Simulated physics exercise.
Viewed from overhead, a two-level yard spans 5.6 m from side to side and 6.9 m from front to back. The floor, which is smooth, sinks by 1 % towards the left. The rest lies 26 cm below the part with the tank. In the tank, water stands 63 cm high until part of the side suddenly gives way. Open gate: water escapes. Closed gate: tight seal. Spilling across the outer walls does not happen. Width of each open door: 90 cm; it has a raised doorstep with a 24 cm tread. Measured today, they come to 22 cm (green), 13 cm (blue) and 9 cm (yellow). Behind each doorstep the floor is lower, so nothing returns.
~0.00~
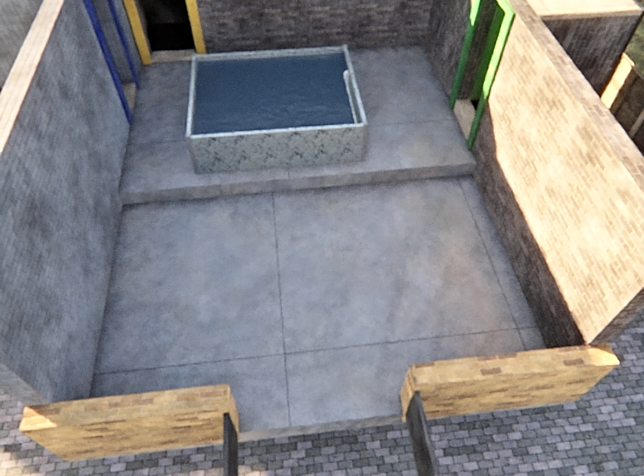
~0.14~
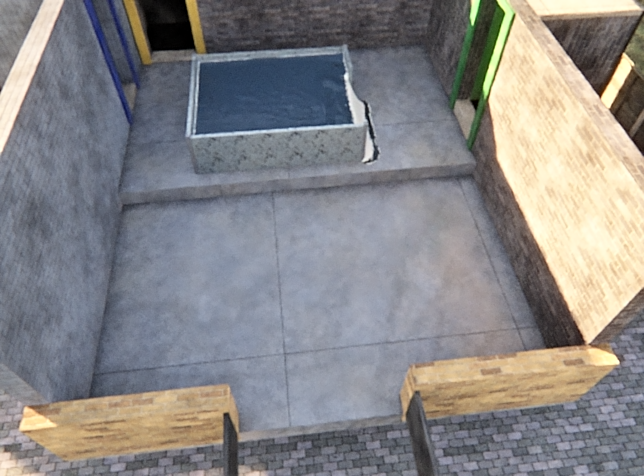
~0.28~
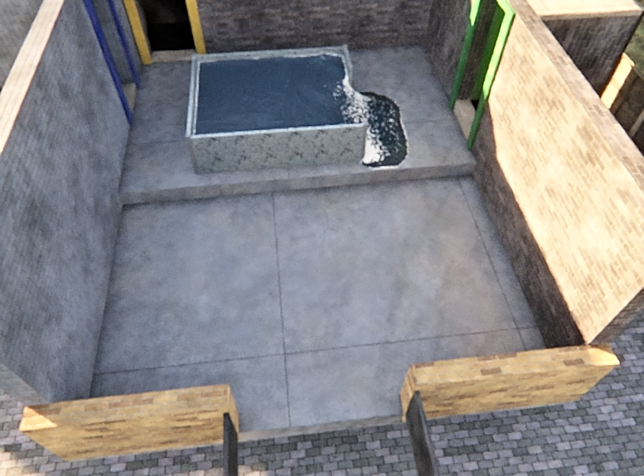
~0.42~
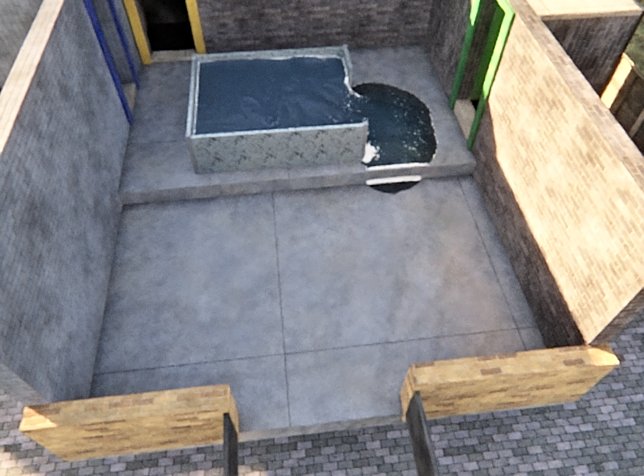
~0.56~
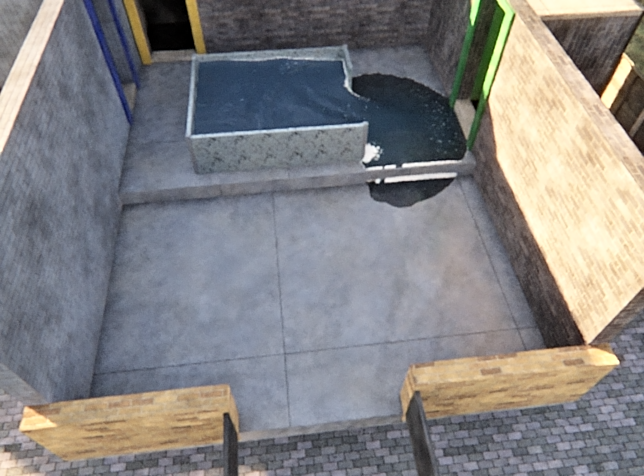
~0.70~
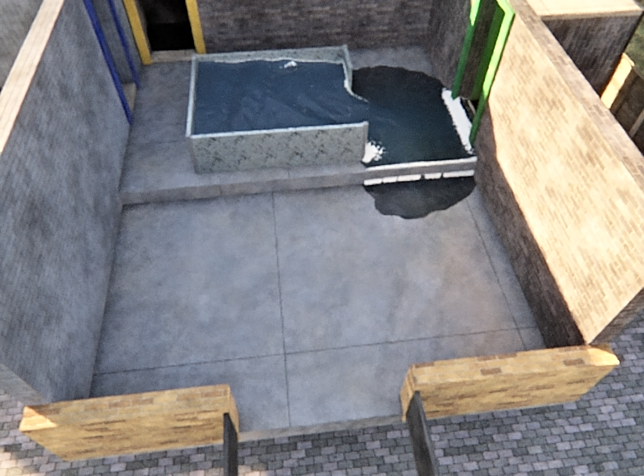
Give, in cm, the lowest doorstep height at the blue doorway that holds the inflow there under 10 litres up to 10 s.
The lowest height is close to 13 cm.
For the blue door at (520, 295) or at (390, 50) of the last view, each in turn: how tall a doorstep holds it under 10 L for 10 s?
You'd want roughly 9.0 cm there first, then roughly 24 cm.
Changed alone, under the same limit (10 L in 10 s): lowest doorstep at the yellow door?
For the yellow door, about 16 cm.
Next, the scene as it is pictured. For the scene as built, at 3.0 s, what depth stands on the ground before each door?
The green door has 30 cm, the blue door 0 cm and the yellow door 0 cm.
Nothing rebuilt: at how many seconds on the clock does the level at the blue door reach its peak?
Crest at t of about 6.0 s.
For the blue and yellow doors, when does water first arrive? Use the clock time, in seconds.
The blue door at 4.0 s and the yellow door at 3.6 s.
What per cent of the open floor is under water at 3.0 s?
About 40 per cent.
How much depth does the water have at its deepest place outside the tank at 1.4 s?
41 cm.
After 1.4 s water covers 20 % of the floor, deepest (41 cm) near (464, 134); it has not reached the blue door.
After 3.0 s water covers 40 % of the floor, deepest (34 cm) near (427, 51); it has not reached the blue door.
After 10.0 s water covers 95 % of the floor, deepest (16 cm) near (117, 242); 11 cm at the blue door, 10 litres in over its 13 cm doorstep.
At the blue door as built, the water arrived by 4.2 s and peaked near 14 cm at 5.8 s.
With a doorstep of 12 cm, 15 litres would have come in within the 10 s; with 14.5 cm, 4 litres. So under 10 litres takes about 13 cm.
